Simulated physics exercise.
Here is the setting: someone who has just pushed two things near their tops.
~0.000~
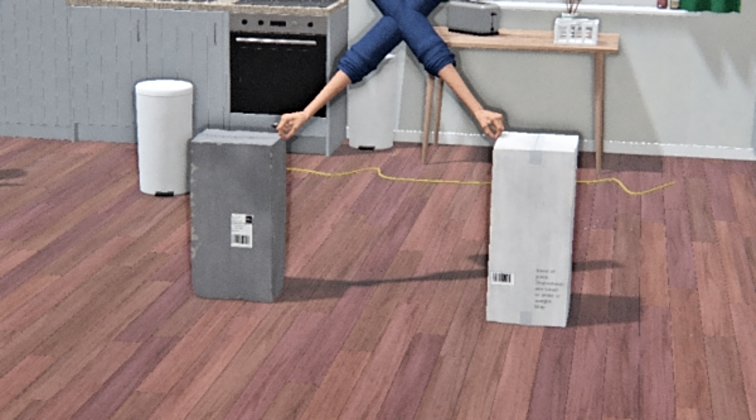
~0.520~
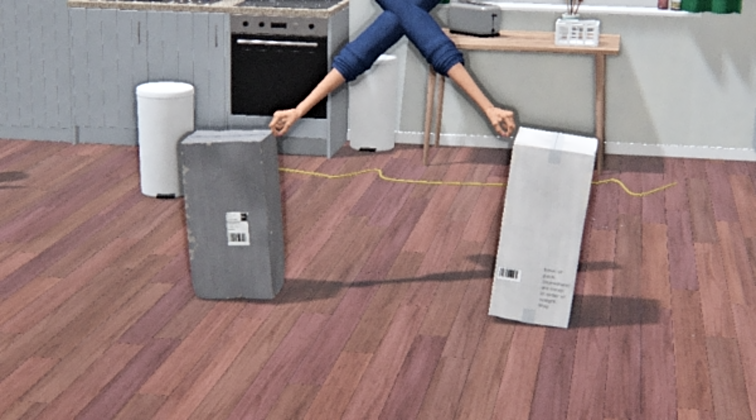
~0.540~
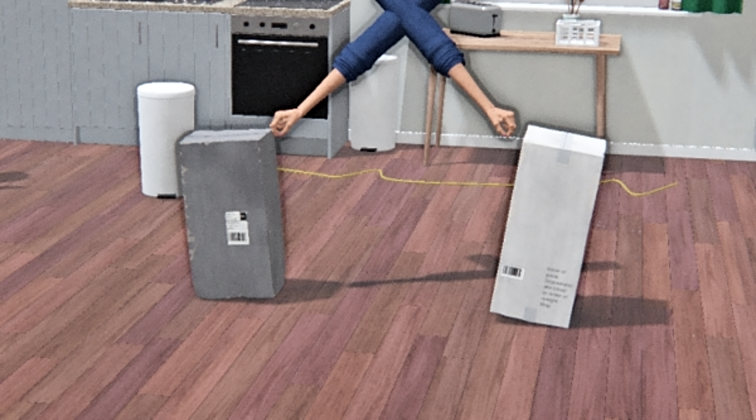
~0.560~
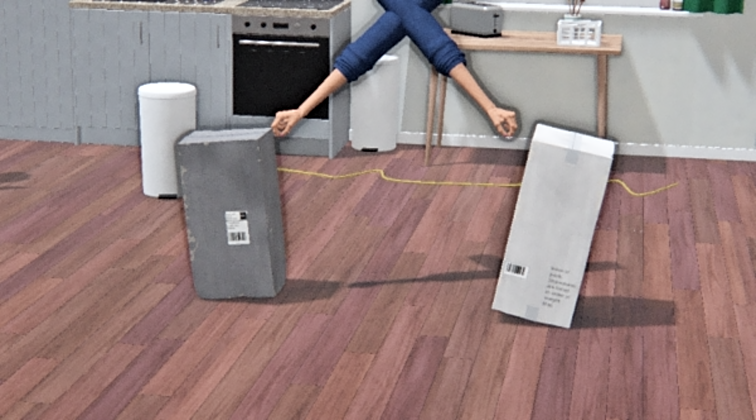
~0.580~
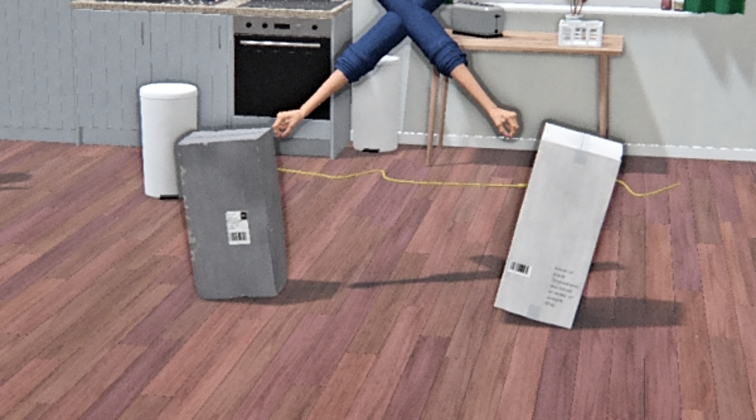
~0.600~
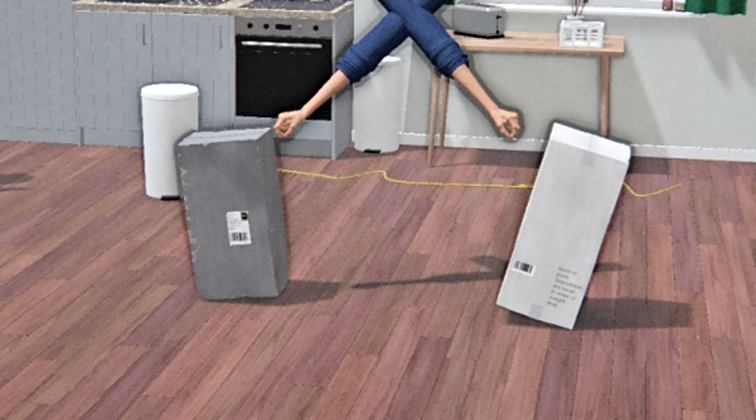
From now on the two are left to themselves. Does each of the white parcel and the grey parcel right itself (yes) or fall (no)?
At the end, the white parcel will pitch over, the grey parcel will find its footing.
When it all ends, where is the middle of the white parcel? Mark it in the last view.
The middle ends up near (672, 287).
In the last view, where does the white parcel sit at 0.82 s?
Close to (599, 228).
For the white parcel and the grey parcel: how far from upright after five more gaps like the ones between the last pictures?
25° and 8°.
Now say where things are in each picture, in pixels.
White parcel (533, 228) upright; grey parcel (239, 215) upright, in the first picture.
White parcel (543, 227) 6° off upright; grey parcel (235, 214) 4° off upright, in the second picture.
White parcel (548, 226) 8° off upright; grey parcel (234, 214) 5° off upright, in the third picture.
White parcel (553, 225) 11° off upright; grey parcel (234, 214) 6° off upright, in the fourth picture.
White parcel (559, 225) 13° off upright; grey parcel (235, 214) 7° off upright, in the fifth picture.
White parcel (563, 226) 15° off upright; grey parcel (235, 214) 7° off upright, in the sixth picture.
After 0.82 s, white parcel 36° off upright near (599, 228); grey parcel 2° off upright near (242, 218).
After 1.02 s, white parcel 62° off upright near (639, 249); grey parcel 2° off upright near (248, 218).
At rest (1.7 s), the white parcel falls over, near (672, 287); the grey parcel rocks back upright, near (245, 219).
